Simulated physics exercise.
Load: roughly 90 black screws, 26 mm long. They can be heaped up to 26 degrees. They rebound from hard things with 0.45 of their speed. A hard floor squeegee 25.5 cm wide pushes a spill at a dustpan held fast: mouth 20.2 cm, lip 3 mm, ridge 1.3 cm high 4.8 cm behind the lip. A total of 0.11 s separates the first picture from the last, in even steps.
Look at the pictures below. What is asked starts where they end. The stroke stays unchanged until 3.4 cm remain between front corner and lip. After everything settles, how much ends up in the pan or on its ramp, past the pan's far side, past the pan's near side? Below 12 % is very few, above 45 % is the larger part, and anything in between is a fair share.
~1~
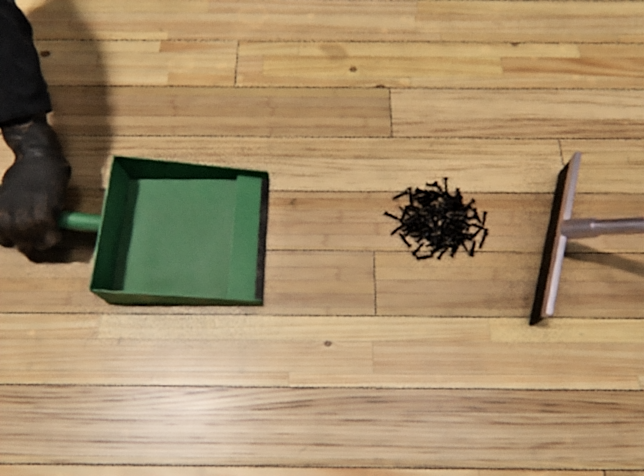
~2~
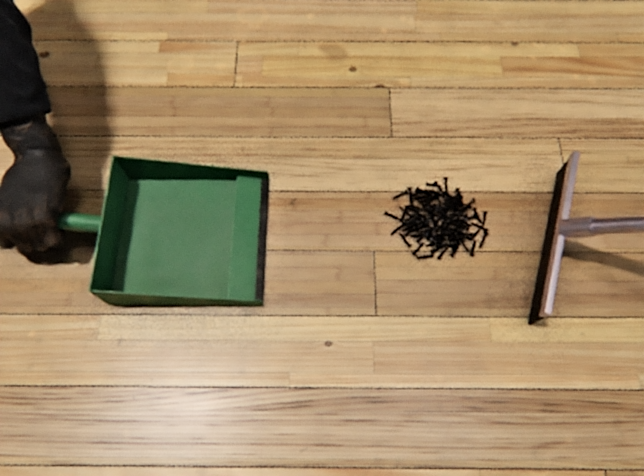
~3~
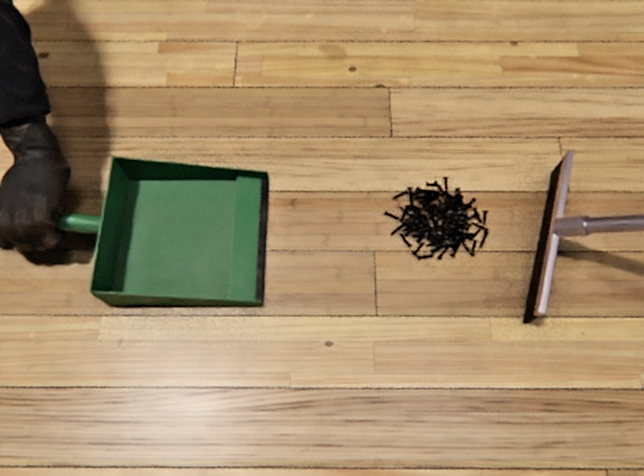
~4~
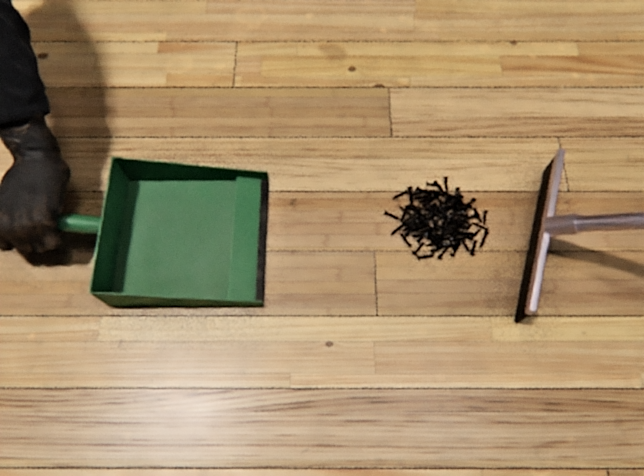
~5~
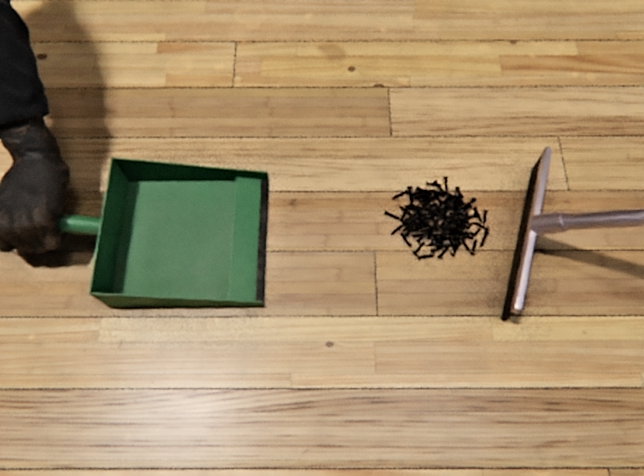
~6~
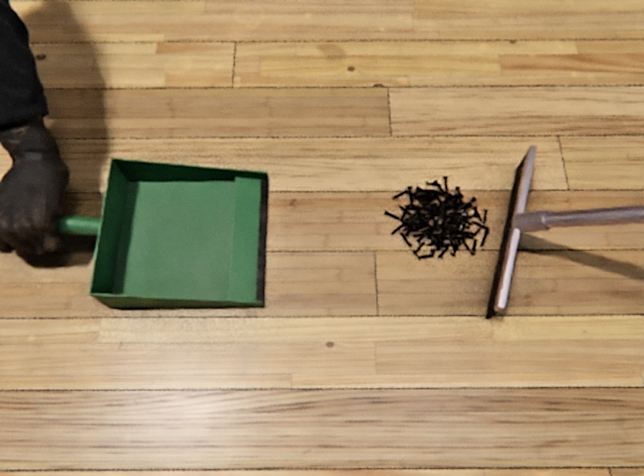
Pan: A fair share, far side: A fair share, near side: Very few.
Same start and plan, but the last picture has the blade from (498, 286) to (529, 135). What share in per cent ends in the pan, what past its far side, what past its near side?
Final per cent - pan 5, far 75, near 0.
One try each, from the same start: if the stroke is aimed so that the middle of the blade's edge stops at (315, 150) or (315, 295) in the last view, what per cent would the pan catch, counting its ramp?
Close to 5 and 5 in a hundred, in that order.
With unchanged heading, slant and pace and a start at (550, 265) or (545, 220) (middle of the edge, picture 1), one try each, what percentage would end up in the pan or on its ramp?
About 10 and 20 per cent.
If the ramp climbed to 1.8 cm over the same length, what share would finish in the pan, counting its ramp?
That change would give about 20 per cent.
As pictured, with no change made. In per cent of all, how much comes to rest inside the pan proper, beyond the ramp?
Estimate: Close to 0 per cent of the total.
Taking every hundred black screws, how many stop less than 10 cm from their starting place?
0 %.
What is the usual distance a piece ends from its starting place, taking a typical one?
It works out to some 26 cm.
Then, 0.15 s after the last picture, middle of the blade 20 cm from the lip; 0 % over the lip, far side 15 %, near side 0 %.
Then, 0.24 s after the last picture, middle of the blade 11 cm from the lip; 0 % over the lip, far side 25 %, near side 0 %.
Then, 0.47 s after the last picture, middle of the blade 7 cm from the lip; 20 % over the lip, far side 35 %, near side 0 %.
In the end, pan 20 %, far side 35 %, near side 0 %, in front of the lip or behind the blade 40 %.
